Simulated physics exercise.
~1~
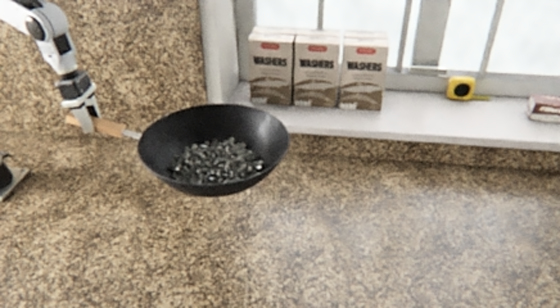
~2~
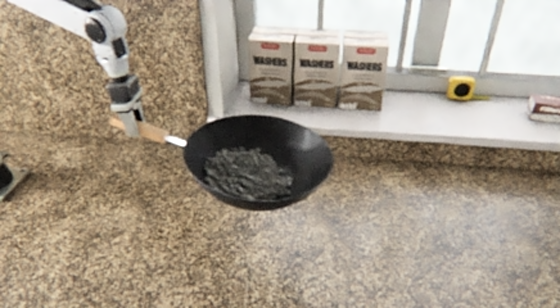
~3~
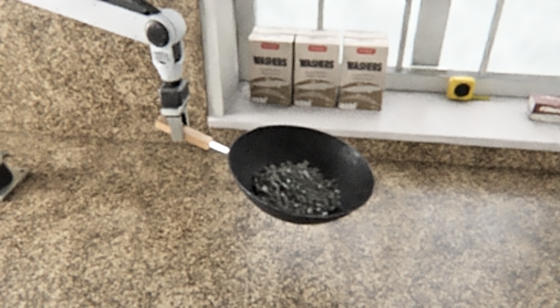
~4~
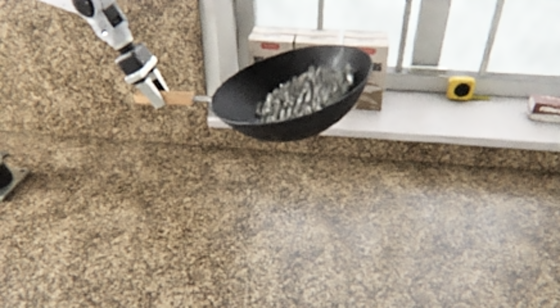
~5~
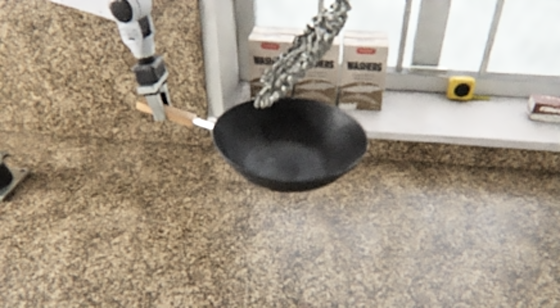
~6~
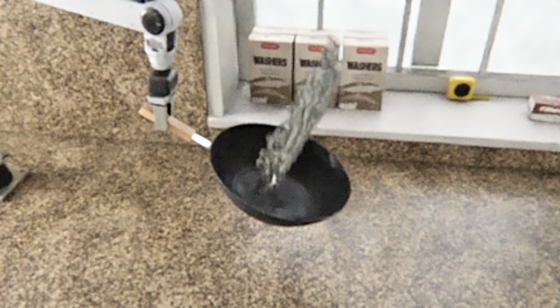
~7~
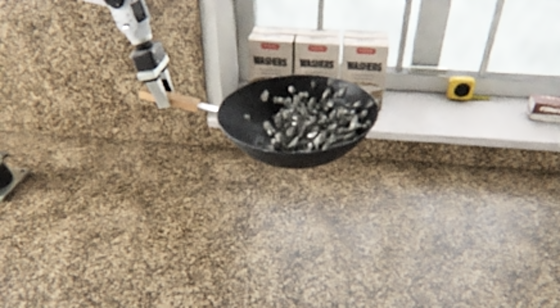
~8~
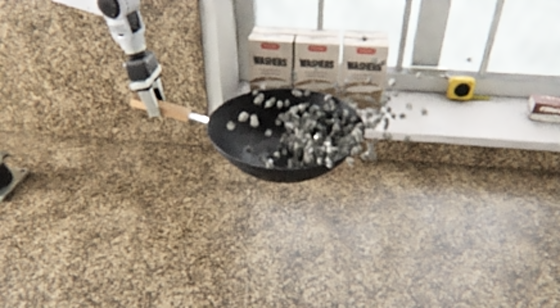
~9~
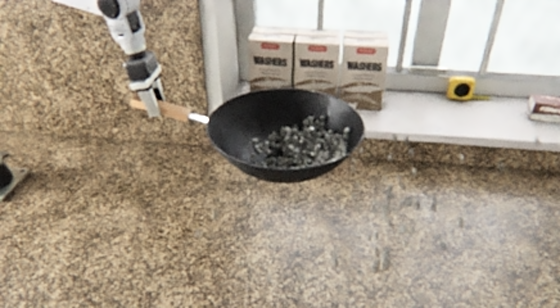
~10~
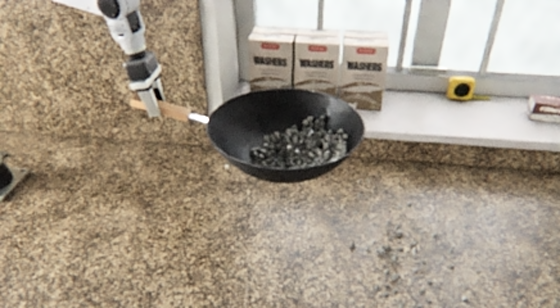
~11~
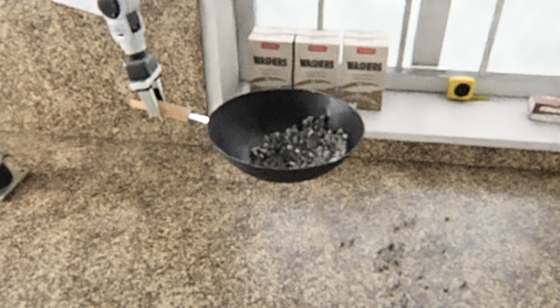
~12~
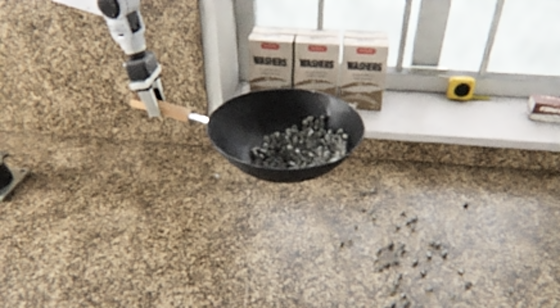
On a speckled stone counter by a windowsill, a robot arm moved a black wok of small dark pebbles to the right, then tossed them high; most landed back inside, but some spilled over the right side and ended up scattered across the counter.
